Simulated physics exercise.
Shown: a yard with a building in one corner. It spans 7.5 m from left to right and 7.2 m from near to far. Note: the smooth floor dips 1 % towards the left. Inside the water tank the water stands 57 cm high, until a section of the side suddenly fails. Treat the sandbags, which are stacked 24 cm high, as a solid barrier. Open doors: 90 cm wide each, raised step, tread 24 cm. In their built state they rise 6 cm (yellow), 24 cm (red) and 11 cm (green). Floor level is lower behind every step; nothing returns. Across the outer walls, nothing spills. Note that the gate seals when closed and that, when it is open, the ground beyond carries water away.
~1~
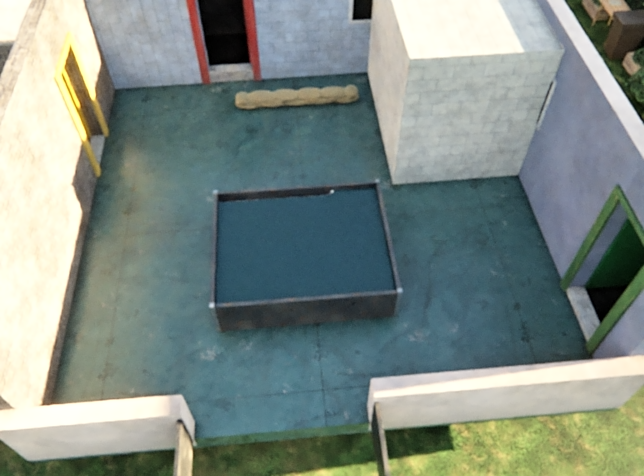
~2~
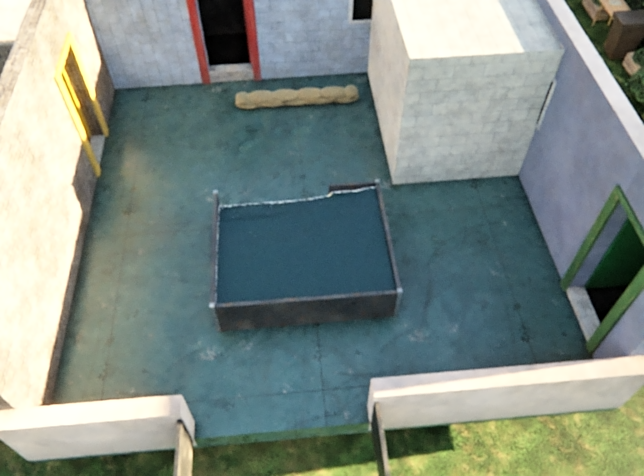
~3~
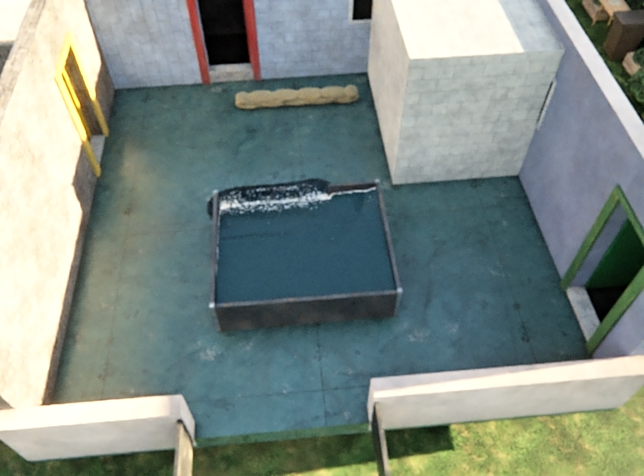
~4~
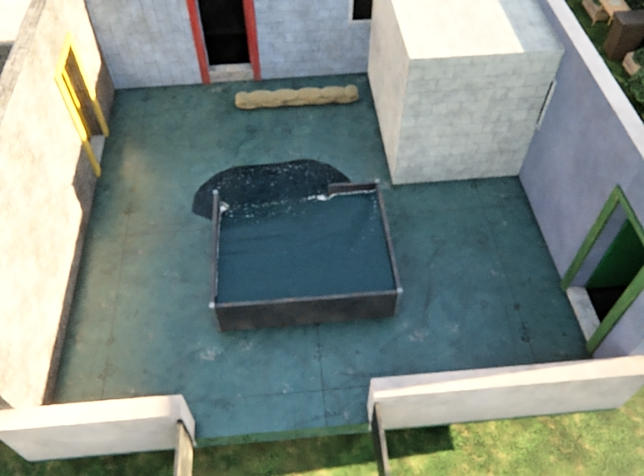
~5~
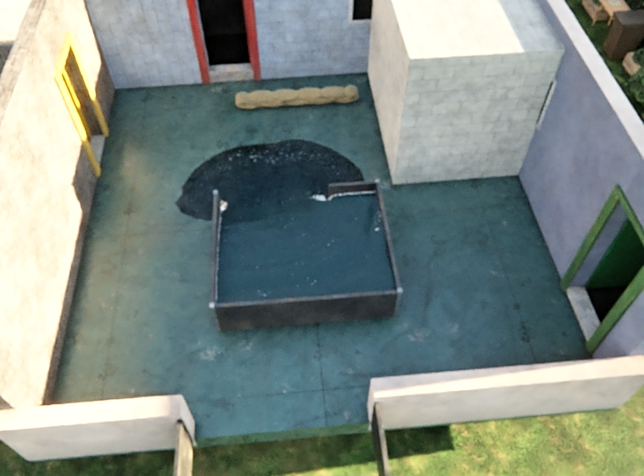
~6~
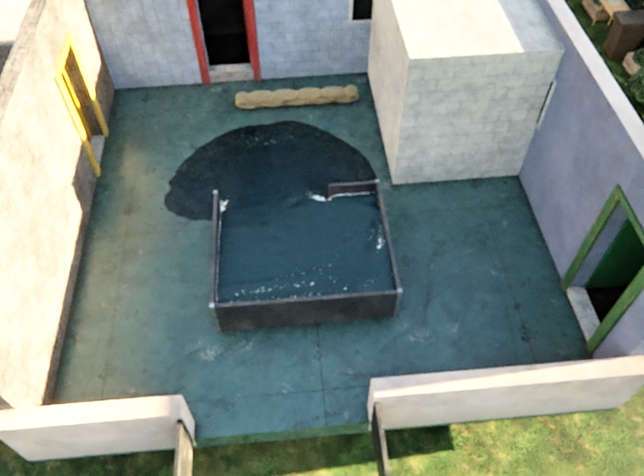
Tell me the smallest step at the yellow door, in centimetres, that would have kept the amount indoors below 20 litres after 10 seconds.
The smallest that would have done is close to 15 cm.
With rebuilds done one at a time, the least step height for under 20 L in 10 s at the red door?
Red door, minimum about 12.0 cm.
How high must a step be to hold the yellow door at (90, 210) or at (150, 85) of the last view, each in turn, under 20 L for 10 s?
Roughly 7.0 cm for the first and 26 cm for the second.
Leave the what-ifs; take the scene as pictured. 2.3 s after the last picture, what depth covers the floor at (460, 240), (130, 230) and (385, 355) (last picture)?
Close to 0, 0 and 0 cm, one after the other.
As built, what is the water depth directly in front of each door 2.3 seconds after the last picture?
Door by door in cm - yellow 11, red 10, green 0.
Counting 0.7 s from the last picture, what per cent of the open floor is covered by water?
Some 30 per cent of it.
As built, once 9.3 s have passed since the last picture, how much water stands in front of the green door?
About 1.0 centimetres.
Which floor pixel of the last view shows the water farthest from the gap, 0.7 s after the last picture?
The farthest wet point sits near (203, 88) in the last view.
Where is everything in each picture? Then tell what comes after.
The first picture shows still water, 57 cm deep, in the water tank at (302, 242); the yellow door at (84, 111) is dry.
In the second picture, water pours out on the far side and has run 0.3 m, to a hidden place; about 5 cm deep outside, 57 cm at the back.
In the third picture, the gap is on the far side, the front 0.7 m out at (310, 182); the back of the water tank holds 57 cm.
In the fourth picture, the front is at (291, 164), 1.2 m from the gap on the far side; 2.5 m2 of floor is wet, 57 cm left at the back.
In the fifth picture, the gap is on the far side, the front 1.8 m out at (283, 145); the back of the water tank holds 56 cm.
In the sixth picture, the gap is on the far side, the front 2.3 m out at (276, 126); the back of the water tank holds 50 cm; 1.7 m in a straight line remain to the yellow door at (84, 111).
Then, 0.7 s after the last picture water covers 30 % of the floor, deepest (34 cm) near (257, 113); it has not reached the yellow door.
Then, 2.3 s after the last picture water covers 40 % of the floor, deepest (41 cm) near (115, 94); 11 cm at the yellow door, 11 litres in over its 6 cm step.
Then, 9.3 s after the last picture water covers 85 % of the floor, deepest (14 cm) near (46, 434); 13 cm at the yellow door, 220 litres in over its 6 cm step.
At the yellow door as built, the water peaked near 18 cm, 2.9 s after the last picture.
Run again over the same 10 s with other heights there, 58 litres in over 12 cm, 2 litres over 19 cm. The limit of 20 litres is kept from about 15 cm up.
